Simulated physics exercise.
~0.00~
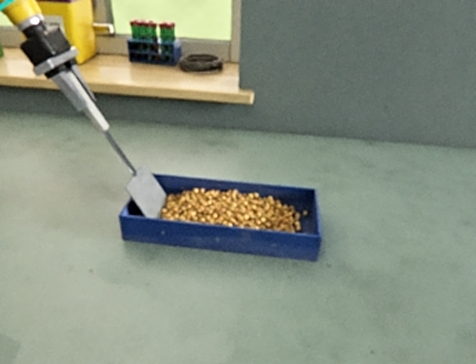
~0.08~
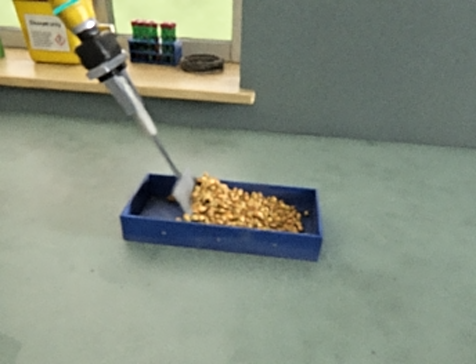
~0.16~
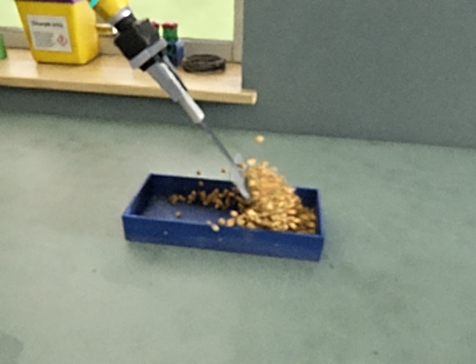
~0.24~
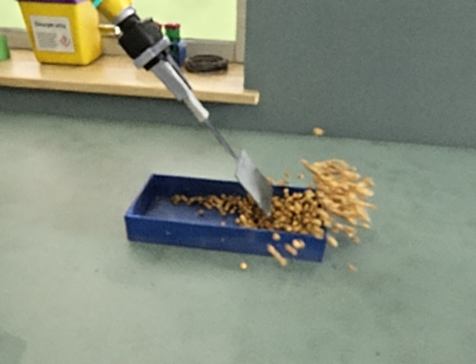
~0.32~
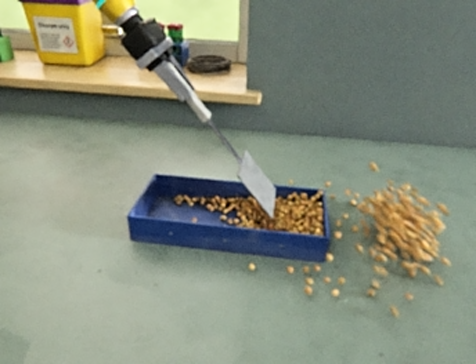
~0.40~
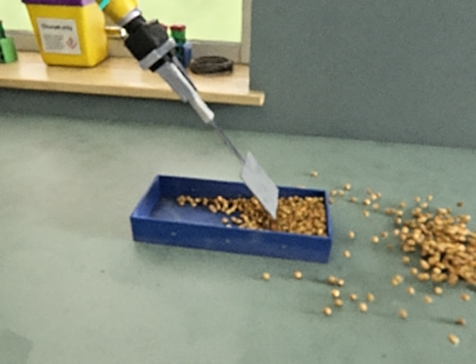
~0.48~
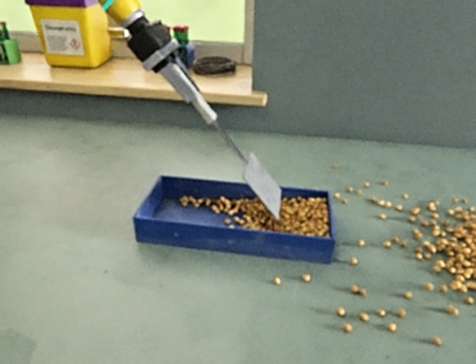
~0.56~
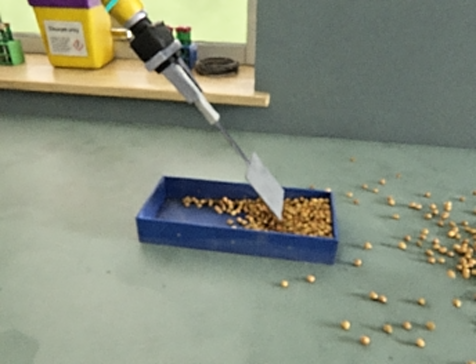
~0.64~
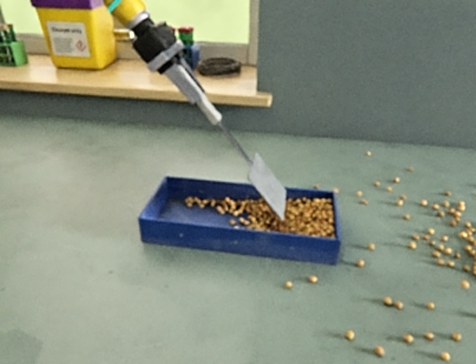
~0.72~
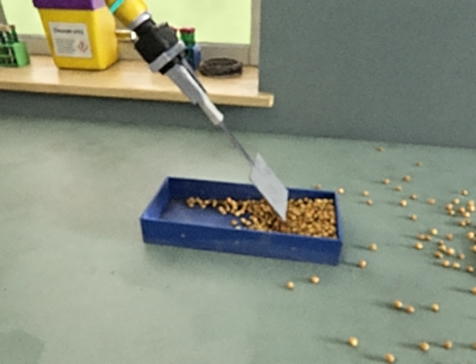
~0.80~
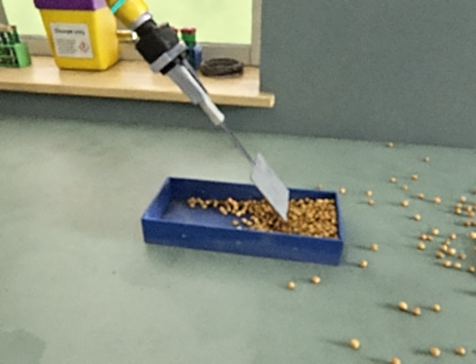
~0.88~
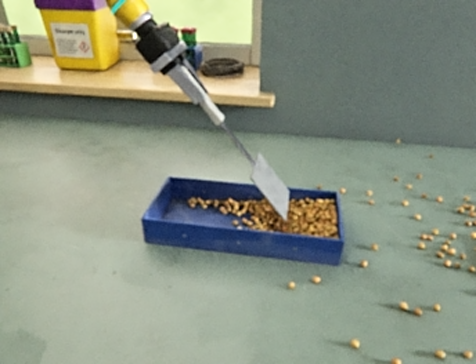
Metal spatula on a robot arm sweeping right through a blue tray of dried chickpeas, flinging many across the table and stopping.
